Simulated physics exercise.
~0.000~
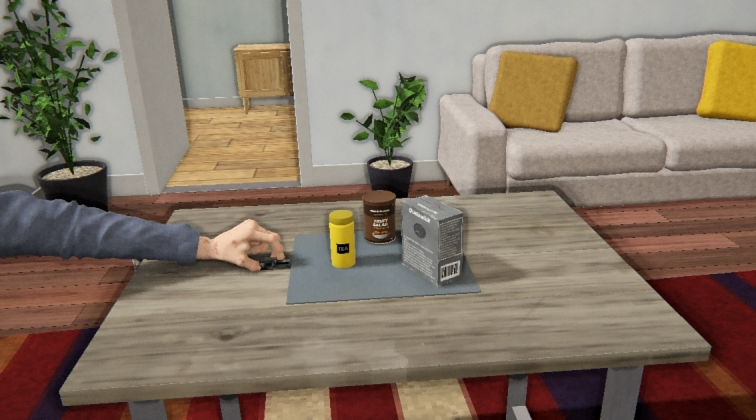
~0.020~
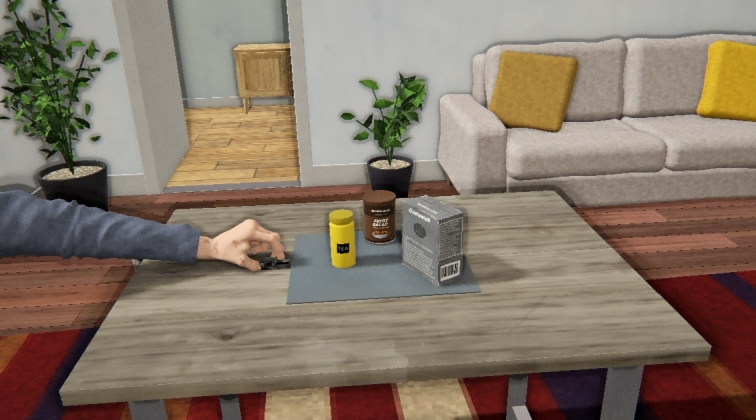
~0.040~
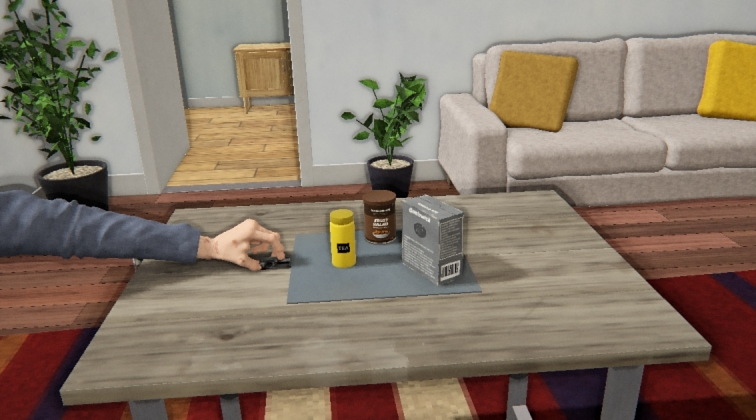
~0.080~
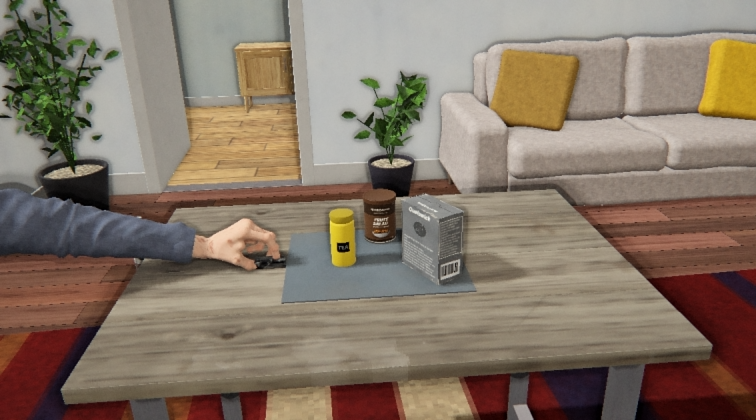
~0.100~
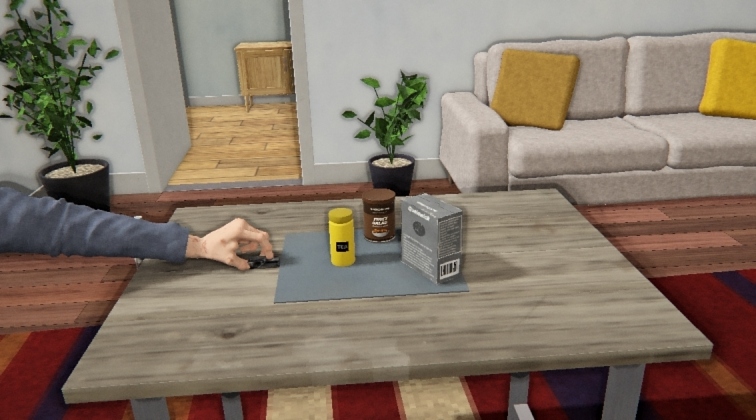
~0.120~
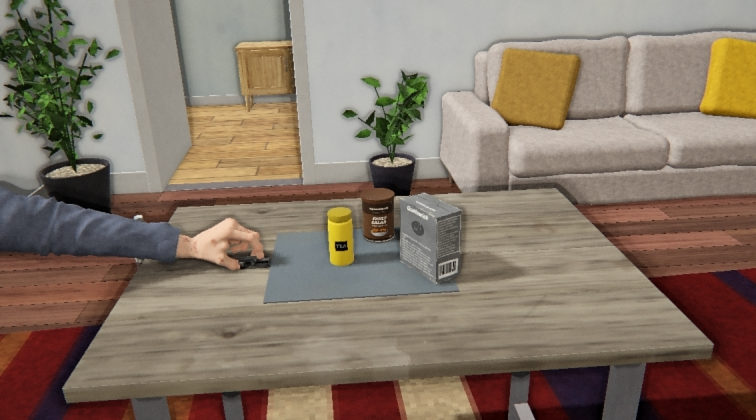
The clip opens on a wooden table where a hand grips a dark clip at the left edge of a grey place mat, with a yellow shaker, brown tin and grey packet standing still. The hand then draws the mat slightly left, sliding it beneath the three items, which barely shift.
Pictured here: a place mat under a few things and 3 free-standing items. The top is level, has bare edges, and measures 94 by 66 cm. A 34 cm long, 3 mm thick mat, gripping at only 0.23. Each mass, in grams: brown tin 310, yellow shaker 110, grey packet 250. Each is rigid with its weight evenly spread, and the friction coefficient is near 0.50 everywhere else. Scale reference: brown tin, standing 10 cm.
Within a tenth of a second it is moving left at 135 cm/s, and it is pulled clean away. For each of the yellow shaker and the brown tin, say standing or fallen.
Yellow shaker: Fallen, brown tin: Standing.
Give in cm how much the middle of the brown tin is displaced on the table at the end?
About 9 cm.
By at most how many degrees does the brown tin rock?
Roughly 2 degrees.
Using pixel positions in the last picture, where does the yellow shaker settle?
It ends near (229, 258).
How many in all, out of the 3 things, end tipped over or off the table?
Altogether, 1.
After 0.32 s, mat pulled 31 cm; yellow shaker moved 9 cm near (298, 239); brown tin moved 8 cm near (343, 219); grey packet 4° off upright.
After 0.42 s, mat pulled 45 cm; yellow shaker 8° off upright near (265, 241); brown tin moved 9 cm near (339, 219); grey packet moved 3 cm.
In the end (1.1 s), toppled on the table, yellow shaker; not toppled but over 6 cm from the start, brown tin; grey packet under 6 cm from the start. At the end, from the last picture's camera, yellow shaker near (229, 258), brown tin near (339, 219).
